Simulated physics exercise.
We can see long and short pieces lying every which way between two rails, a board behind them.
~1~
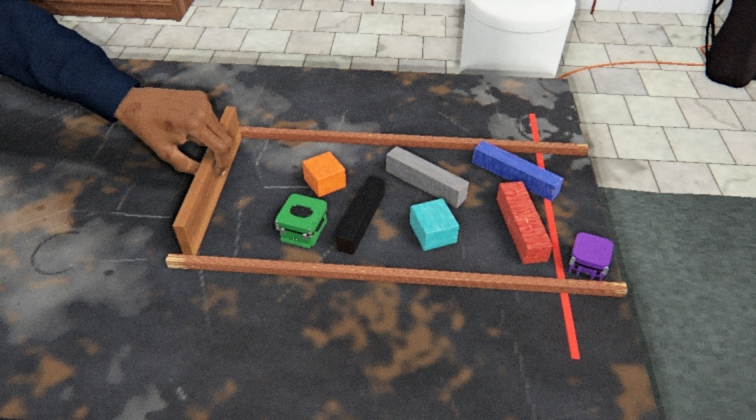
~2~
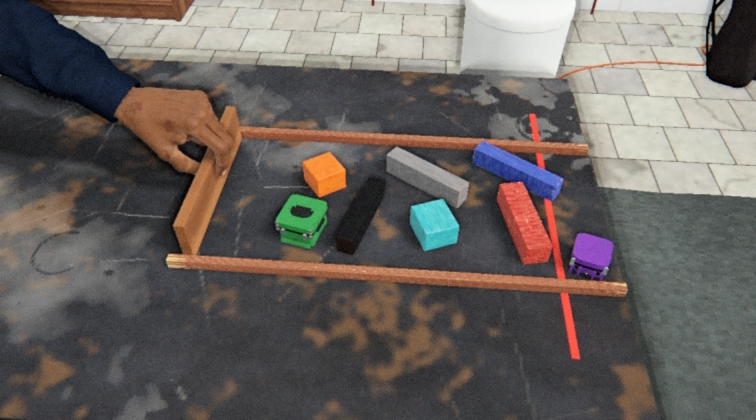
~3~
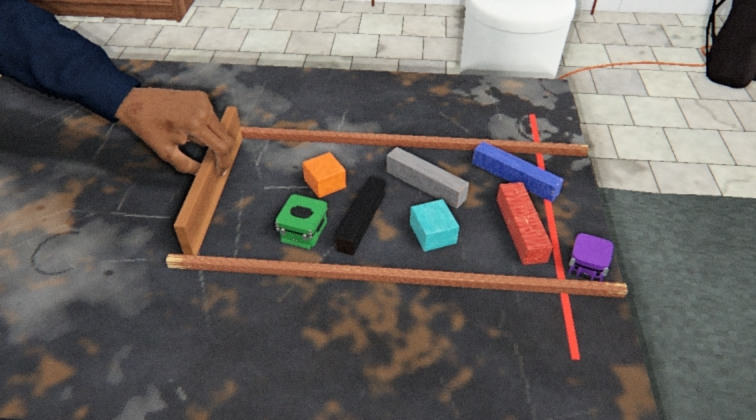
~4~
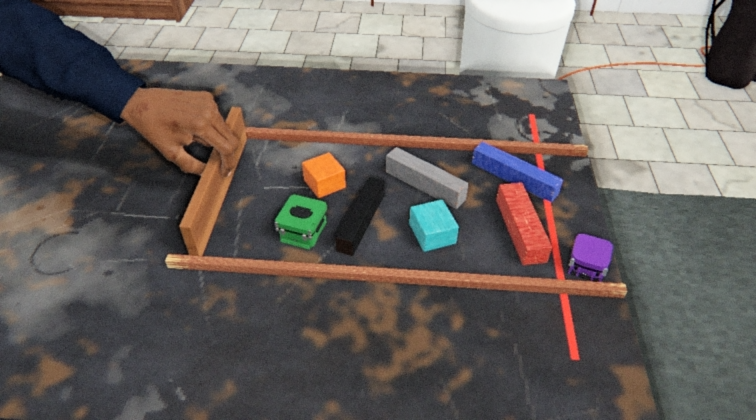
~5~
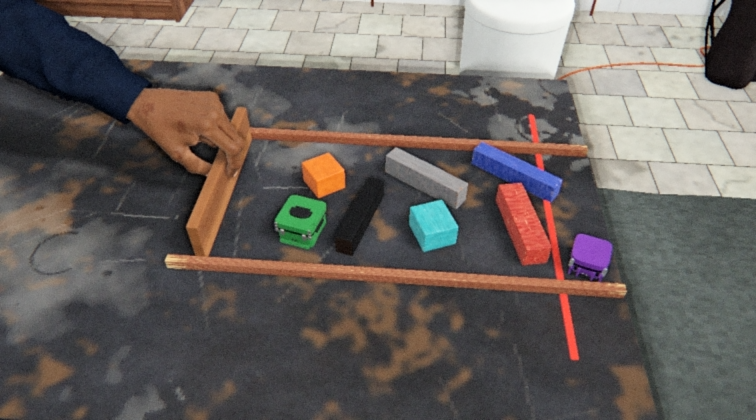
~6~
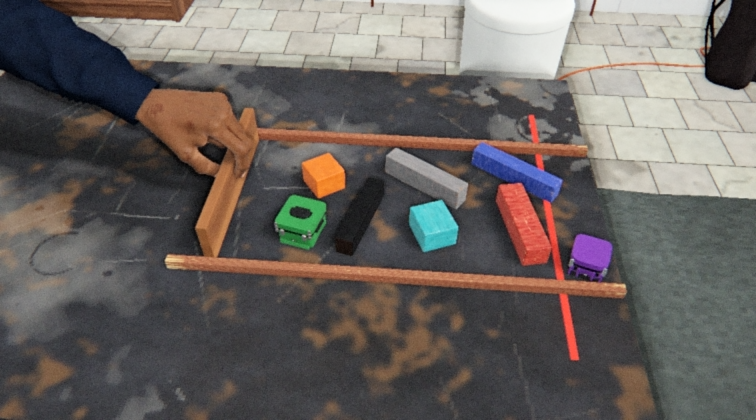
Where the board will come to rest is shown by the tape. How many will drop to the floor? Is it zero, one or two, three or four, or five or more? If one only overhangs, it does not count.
Looks like three or four of them go over the edge, I'd say.
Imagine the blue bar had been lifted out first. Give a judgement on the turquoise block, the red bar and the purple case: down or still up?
As for the turquoise block, it is not retained; the red bar is not retained; the purple case is not retained.
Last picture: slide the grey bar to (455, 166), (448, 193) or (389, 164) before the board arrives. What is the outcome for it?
One place at a time, it keeps its place; then it keeps its place; then it keeps its place.
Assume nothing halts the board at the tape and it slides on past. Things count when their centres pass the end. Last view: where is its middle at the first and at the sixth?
Pixels in order: Roughly (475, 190), roughly (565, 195).
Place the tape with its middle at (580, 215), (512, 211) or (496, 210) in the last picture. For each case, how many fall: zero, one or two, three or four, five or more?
Run 1 - 5 or more; run 2 - either one or two; run 3 - just one or two.
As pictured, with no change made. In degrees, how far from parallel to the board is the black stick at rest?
The angle comes out near 0 degrees.
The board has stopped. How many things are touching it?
It's touching 4 at the end.
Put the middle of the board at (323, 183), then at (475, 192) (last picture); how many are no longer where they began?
At the one place 3, at the other 8.
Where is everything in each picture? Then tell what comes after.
Purple case (590, 257); blue bar (516, 170); red bar (523, 221); board (212, 176); tape (550, 212), in the first frame.
Blue bar (516, 171); green case (303, 221), in the second frame.
Red bar (523, 222); board (213, 176), in the third frame.
Purple case (589, 258); orange block (324, 175), in the fourth frame.
Blue bar (515, 171); black stick (361, 215), in the fifth frame.
Purple case (589, 259); blue bar (515, 172); red bar (522, 223); board (231, 178); tape (549, 213), in the sixth frame.
Soon after, none off yet; purple case at rest near (589, 259); blue bar at rest near (515, 172); red bar at rest near (522, 223).
Then, none off yet; purple case at rest near (591, 259); blue bar at rest near (516, 171); red bar moved a little near (553, 226).
At rest, the number that fall off is three or four; fallen, turquoise block, red bar and purple case.
